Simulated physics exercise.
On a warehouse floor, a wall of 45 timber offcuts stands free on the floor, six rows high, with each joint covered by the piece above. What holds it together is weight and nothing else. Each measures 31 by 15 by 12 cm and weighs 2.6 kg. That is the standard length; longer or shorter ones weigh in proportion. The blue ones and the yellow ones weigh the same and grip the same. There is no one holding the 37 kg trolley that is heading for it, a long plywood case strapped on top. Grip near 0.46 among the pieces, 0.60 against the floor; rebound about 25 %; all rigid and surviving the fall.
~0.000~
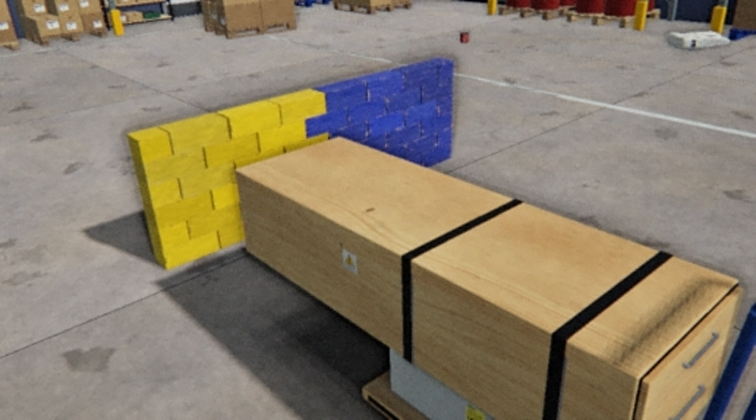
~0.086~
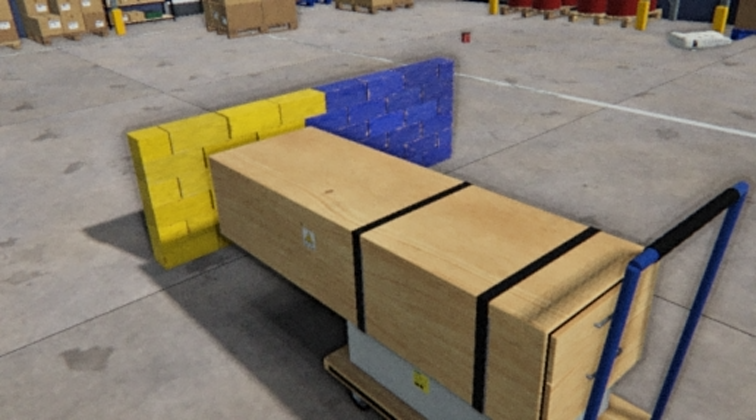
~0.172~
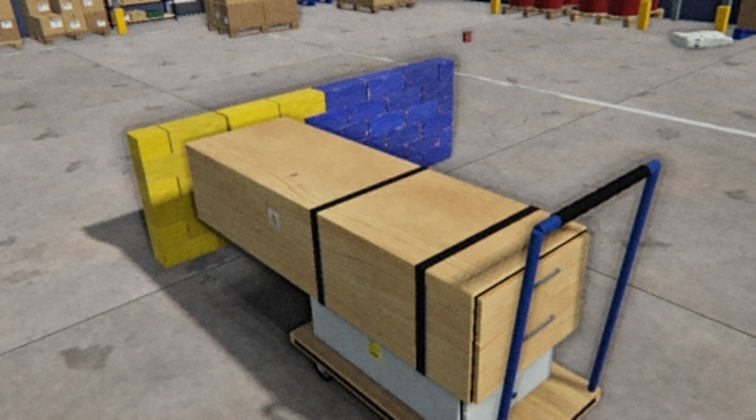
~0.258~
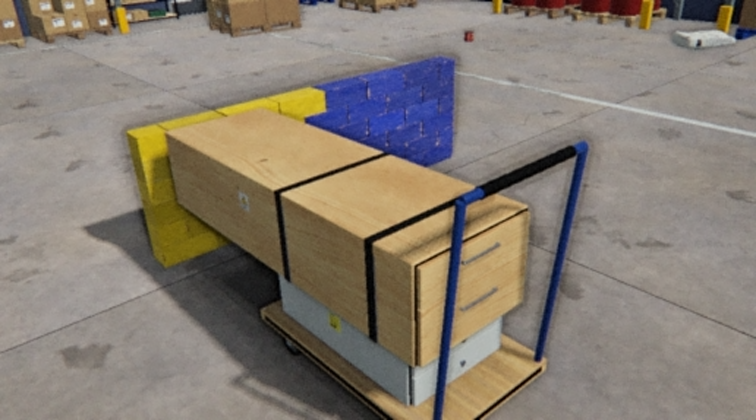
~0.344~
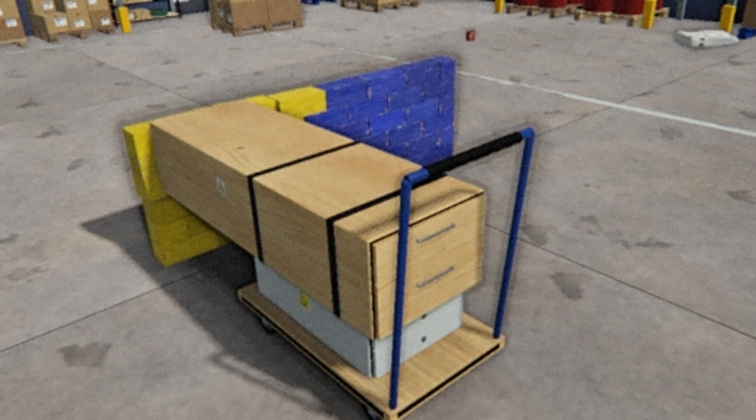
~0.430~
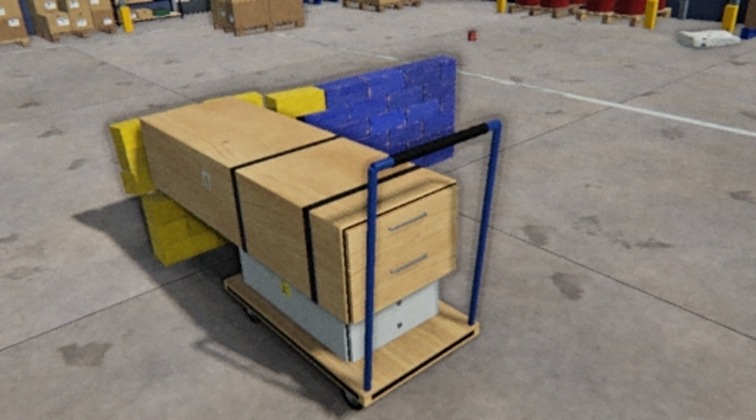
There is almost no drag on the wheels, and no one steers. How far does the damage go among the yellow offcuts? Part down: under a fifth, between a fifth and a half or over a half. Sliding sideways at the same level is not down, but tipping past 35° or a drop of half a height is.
Beyond half.
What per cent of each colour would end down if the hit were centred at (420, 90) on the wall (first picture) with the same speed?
Then yellow 0, blue 60 per cent.
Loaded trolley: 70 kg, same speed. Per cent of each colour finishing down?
In that case yellow 70, blue 0 per cent.
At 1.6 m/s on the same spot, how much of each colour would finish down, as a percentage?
Down at the end: Yellow 70 per cent, blue 0 per cent.
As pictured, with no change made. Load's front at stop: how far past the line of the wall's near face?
I'd put it at around 95 cm past it.
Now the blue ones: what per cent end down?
The blue group finishes with 0% down.
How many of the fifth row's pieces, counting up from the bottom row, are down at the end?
Down at the end: 3.
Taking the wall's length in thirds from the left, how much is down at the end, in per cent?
In percent, the thirds read 70 on the left, 10 in the middle and 0 on the right.
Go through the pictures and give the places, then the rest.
In the first frame (places mark the middle of the side facing us; the camera moves round a little), load (246, 199) 77 cm short of the wall; top yellow offcut (304, 109); top blue offcut (446, 71); nothing disturbed.
The second frame shows load (218, 184) 56 cm short of the wall; top yellow offcut (304, 109).
The third frame shows load (195, 170) 35 cm short of the wall; top yellow offcut (304, 108).
The fourth frame shows load (174, 157) 14 cm short of the wall; top yellow offcut (304, 107).
The fifth frame shows load (158, 146) 44 mm into the wall's line; top yellow offcut (304, 106); 9 disturbed, none down.
The sixth frame shows load (147, 141) 16 cm into the wall's line; top yellow offcut (302, 105) shifted 14 mm; top blue offcut (449, 69); 10 disturbed, none down.
After 0.66 s, load 47 cm past the wall's line, still rolling; 9 of the 21 yellow offcuts down (9 of 45 in all colours); top yellow offcut leaning 16°.
After 1.14 s, load 94 cm past the wall's line, still rolling; 10 of the 21 yellow offcuts down (10 of 45 in all colours); top yellow offcut on its side.
At rest (2.3 s), load 96 cm past the wall's line, stopped; 13 of the 21 yellow offcuts down (13 of 45 in all colours); top yellow offcut on its side; top blue offcut unmoved. That is 62 per cent. As the last picture would show them, middles, top yellow offcut near (240, 154), top blue offcut near (441, 68).
